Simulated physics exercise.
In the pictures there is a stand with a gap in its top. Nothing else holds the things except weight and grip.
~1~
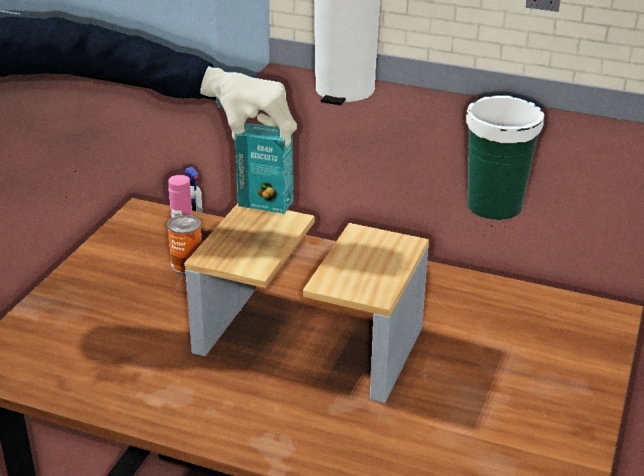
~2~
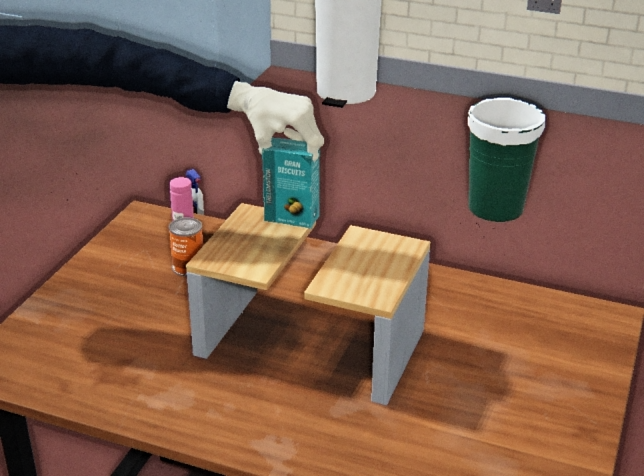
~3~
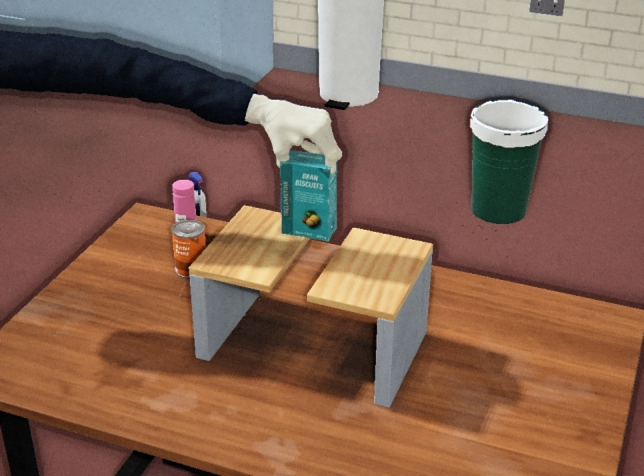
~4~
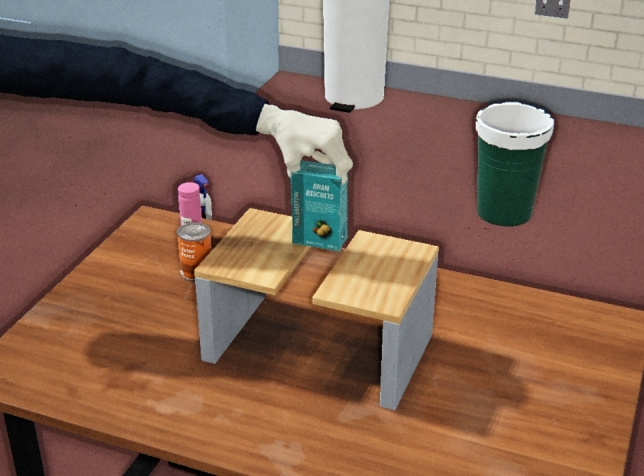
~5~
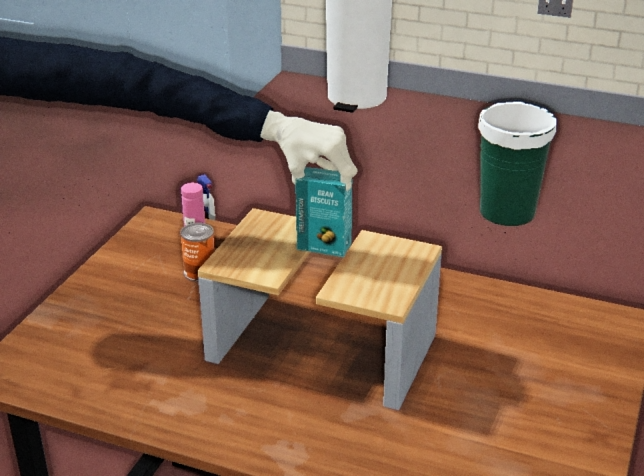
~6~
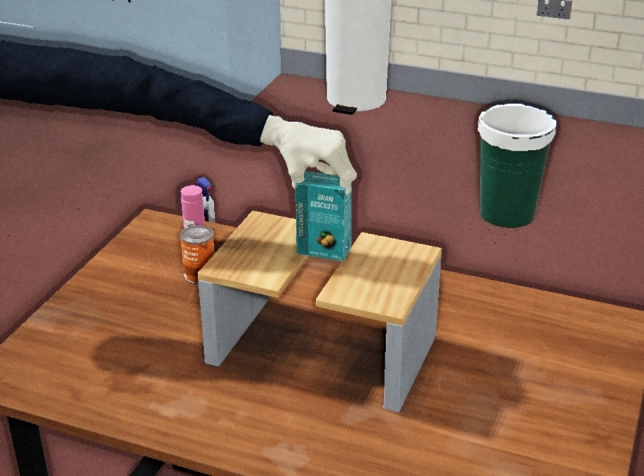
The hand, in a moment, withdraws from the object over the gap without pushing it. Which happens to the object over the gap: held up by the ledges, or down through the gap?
So it gets held up there at the gap.
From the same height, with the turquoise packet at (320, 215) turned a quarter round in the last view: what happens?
Through.
Then, 0.10 s past the last view, things are still on the move.
Then, 0.20 s past the last view, turquoise packet displaced a little near (324, 226).
Then, 0.30 s past the last view, turquoise packet resting near (324, 226).
Finally, all 3 still in place. Final places as the last picture's camera would see them, turquoise packet near (324, 226). The packet stays on top.
